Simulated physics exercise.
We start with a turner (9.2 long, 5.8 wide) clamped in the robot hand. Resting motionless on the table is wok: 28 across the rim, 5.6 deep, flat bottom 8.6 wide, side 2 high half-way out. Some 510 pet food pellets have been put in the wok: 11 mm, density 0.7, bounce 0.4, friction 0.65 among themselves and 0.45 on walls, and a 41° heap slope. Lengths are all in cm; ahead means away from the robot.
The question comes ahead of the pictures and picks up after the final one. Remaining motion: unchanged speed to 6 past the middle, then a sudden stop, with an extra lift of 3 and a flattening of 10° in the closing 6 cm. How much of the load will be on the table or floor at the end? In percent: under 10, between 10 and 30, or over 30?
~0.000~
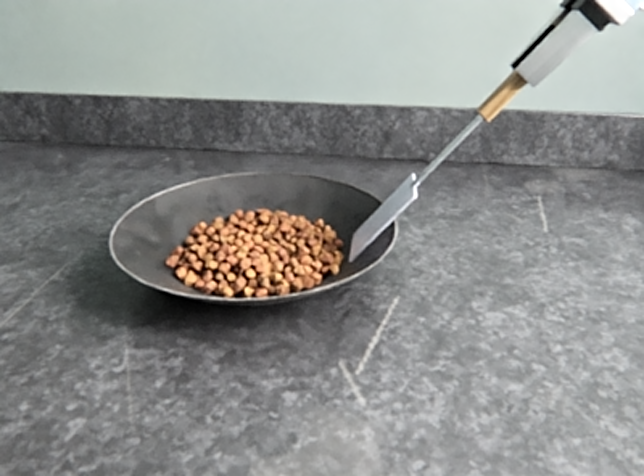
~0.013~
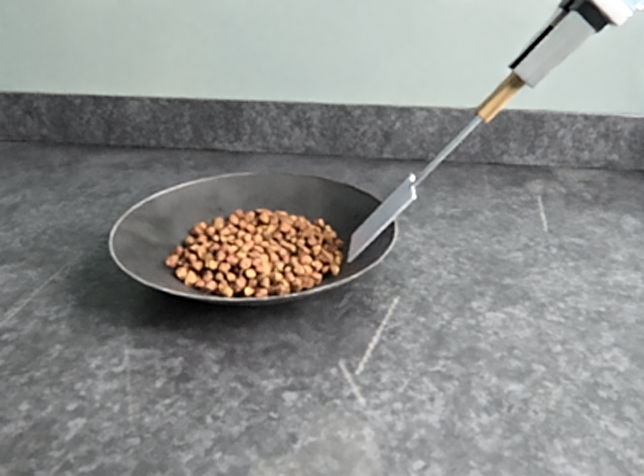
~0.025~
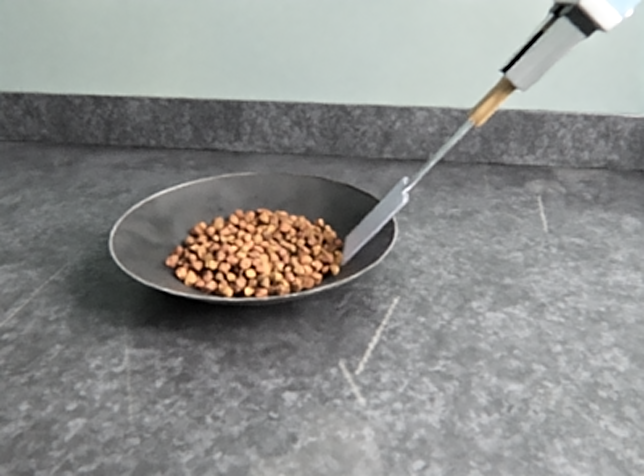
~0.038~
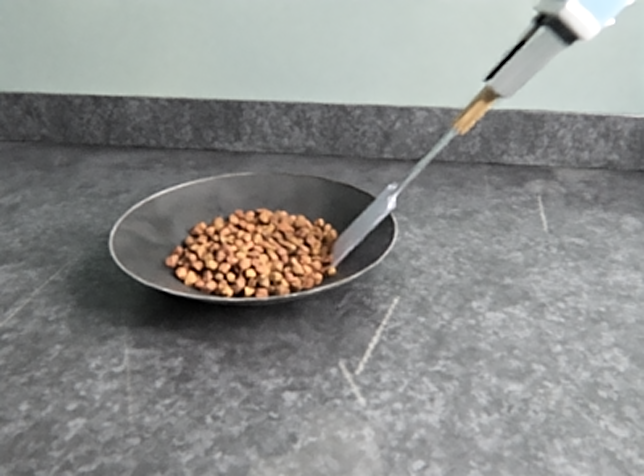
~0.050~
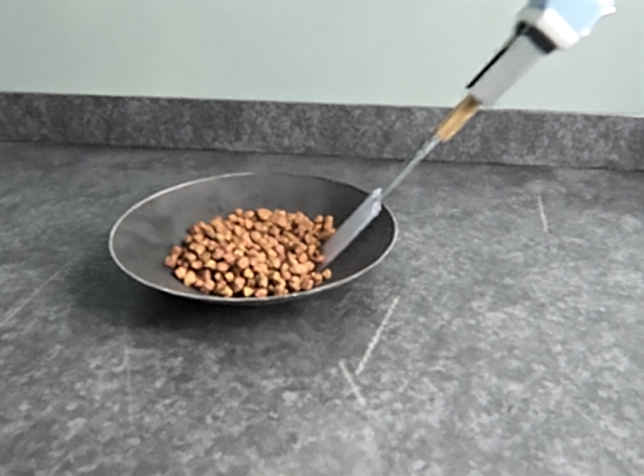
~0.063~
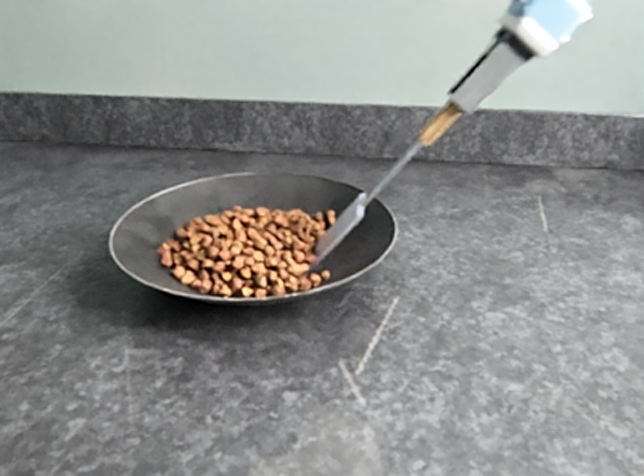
Between 10 and 30 percent.
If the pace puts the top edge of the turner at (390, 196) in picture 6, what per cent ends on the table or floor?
My guess is around 0 percent.
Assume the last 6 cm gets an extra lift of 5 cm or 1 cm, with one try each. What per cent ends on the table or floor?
I'd say close to 15 percent for the first and close to 10 percent for the second.
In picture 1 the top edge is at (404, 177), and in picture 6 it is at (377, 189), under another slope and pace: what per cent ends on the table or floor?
Off the vessel, on the table or floor: Some 0 percent.
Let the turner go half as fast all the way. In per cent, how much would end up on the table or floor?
In that case, close to 0 per cent.
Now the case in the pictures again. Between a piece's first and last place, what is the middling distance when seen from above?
Around 5 cm, measured level.
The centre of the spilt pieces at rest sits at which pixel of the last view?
About (45, 251).
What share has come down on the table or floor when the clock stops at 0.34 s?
10 %.
By 0.09 s, sloping 52°, highest piece 6 above the table; 513 in the wok.
By 0.12 s, sloping 49°, highest piece 7 above the table; 512 in the wok, 1 on the blade or in flight.
By 0.34 s, sloping 42°, highest piece 8 above the table; 430 in the wok, 49 on the table or floor, 34 on the blade or in flight.
By 1.39 s, sloping 42°, highest piece 7 above the table; 430 in the wok, 83 on the table or floor.
Final count, 430 in the wok, 83 on the table or floor. That is 16 % on the table or floor.
